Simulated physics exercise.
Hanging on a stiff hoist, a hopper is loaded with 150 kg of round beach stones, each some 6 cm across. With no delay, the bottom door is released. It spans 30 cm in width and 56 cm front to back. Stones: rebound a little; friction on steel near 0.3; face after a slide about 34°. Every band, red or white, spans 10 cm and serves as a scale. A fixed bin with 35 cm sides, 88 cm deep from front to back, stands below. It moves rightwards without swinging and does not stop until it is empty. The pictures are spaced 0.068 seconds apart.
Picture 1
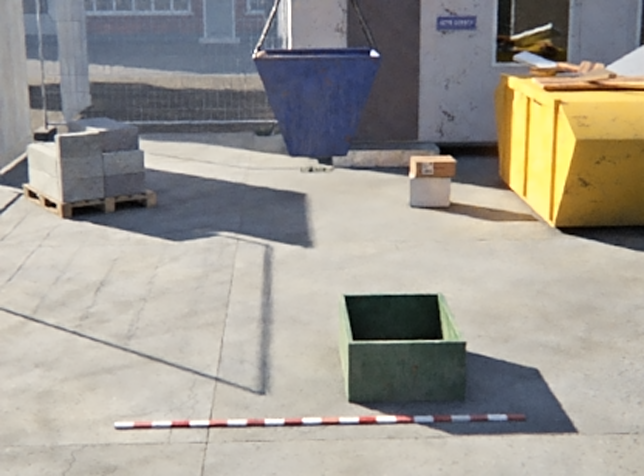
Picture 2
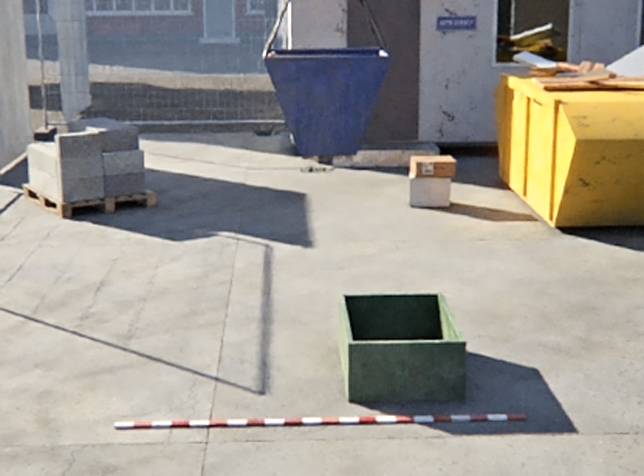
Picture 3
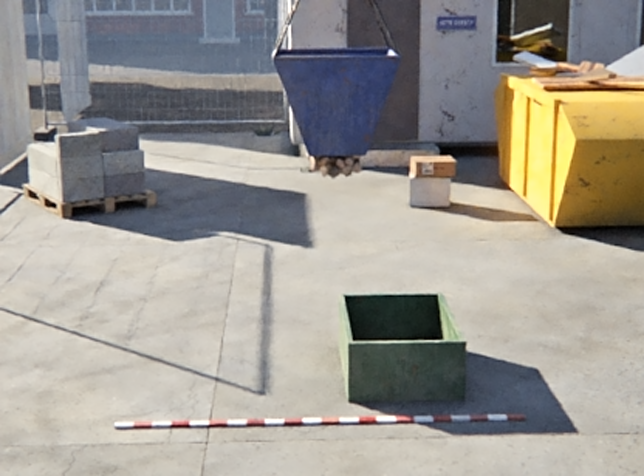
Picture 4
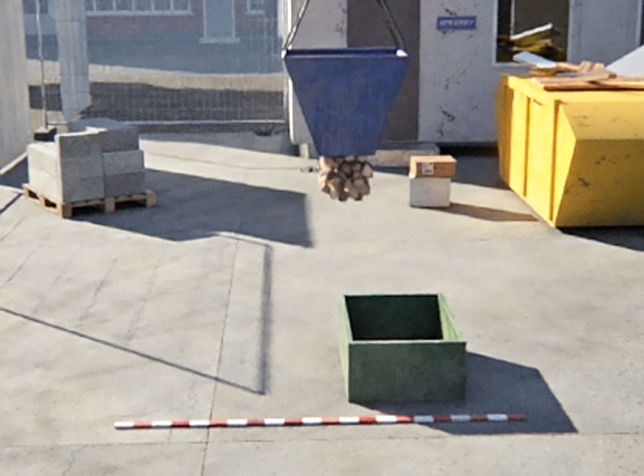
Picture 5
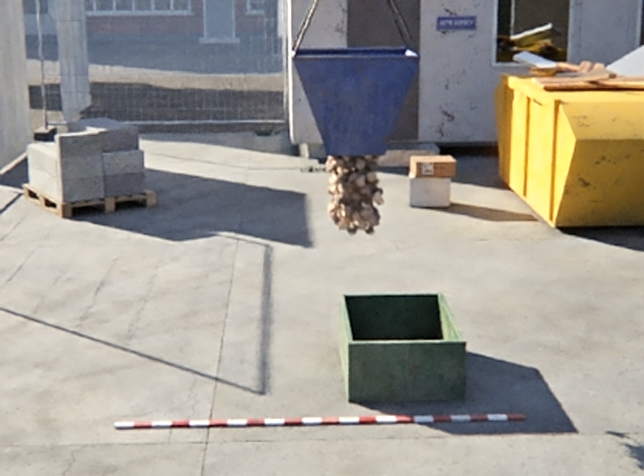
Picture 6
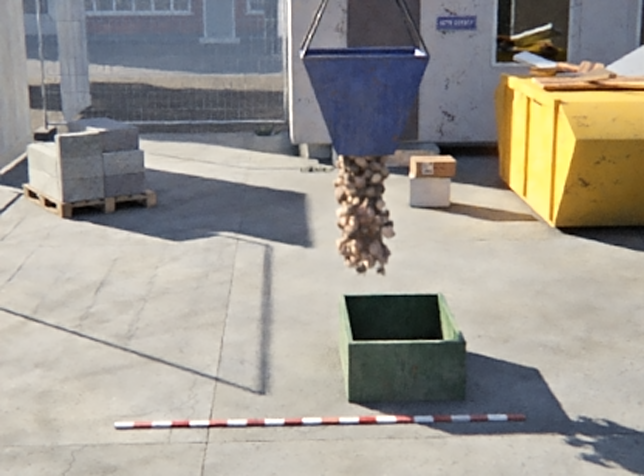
A blue hopper hangs from two lines over a sunlit concrete yard, seen from a raised, unmoving viewpoint, with a fence and buildings behind. Grey blocks sit on a pallet at left, a yellow skip stands at right, and an open green box sits near a red-and-white striped pole in front. The hopper drifts steadily right while rounded stones emerge from its bottom and drop in a lengthening column.
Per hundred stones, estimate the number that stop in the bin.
Roughly 99 of every hundred stones stop there.
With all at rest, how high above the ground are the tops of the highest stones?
The topmost stones rest about 32 cm above the ground.
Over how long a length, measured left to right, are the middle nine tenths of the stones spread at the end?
Spread, left to right, approx 50 cm.
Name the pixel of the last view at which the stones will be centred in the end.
Pixel position of the middle approx (406, 349).
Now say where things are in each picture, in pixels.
In the first frame, the outlet is at (319, 147); nothing has dropped yet.
In the second frame, the outlet is at (328, 147); 3 % is out.
In the third frame, the outlet is at (337, 147); 13 % is out, the lowest stones still above the rim at (332, 167), 126 cm up.
In the fourth frame, the outlet is at (347, 147); 26 % is out, the lowest stones still above the rim at (342, 192), 111 cm up.
In the fifth frame, the outlet is at (356, 146); 39 % is out, the lowest stones still above the rim at (352, 223), 93 cm up.
In the sixth frame, the outlet is at (366, 146); 53 % is out, the lowest stones still above the rim at (362, 262), 69 cm up.
Then, 0.4 s after the last picture, 0 % in the hopper, 100 % falling or lying in the bin; the stones farthest right are at (445, 357).
Then, 0.8 s after the last picture, 0 % in the hopper, 99 % falling or lying in the bin, 1 % falling or lying beside or right of the bin; the stones farthest right are at (468, 344).
Then, 1.4 s after the last picture, 0 % in the hopper, 99 % falling or lying in the bin, 1 % falling or lying beside or right of the bin; the stones farthest right are at (491, 350).
Then, 2.3 s after the last picture, 0 % in the hopper, 99 % falling or lying in the bin, 1 % falling or lying beside or right of the bin; the stones farthest right are at (493, 350).
Then, 4.2 s after the last picture, 0 % in the hopper, 99 % in the bin, 1 % beside or right of the bin; the stones farthest right are at (493, 350).
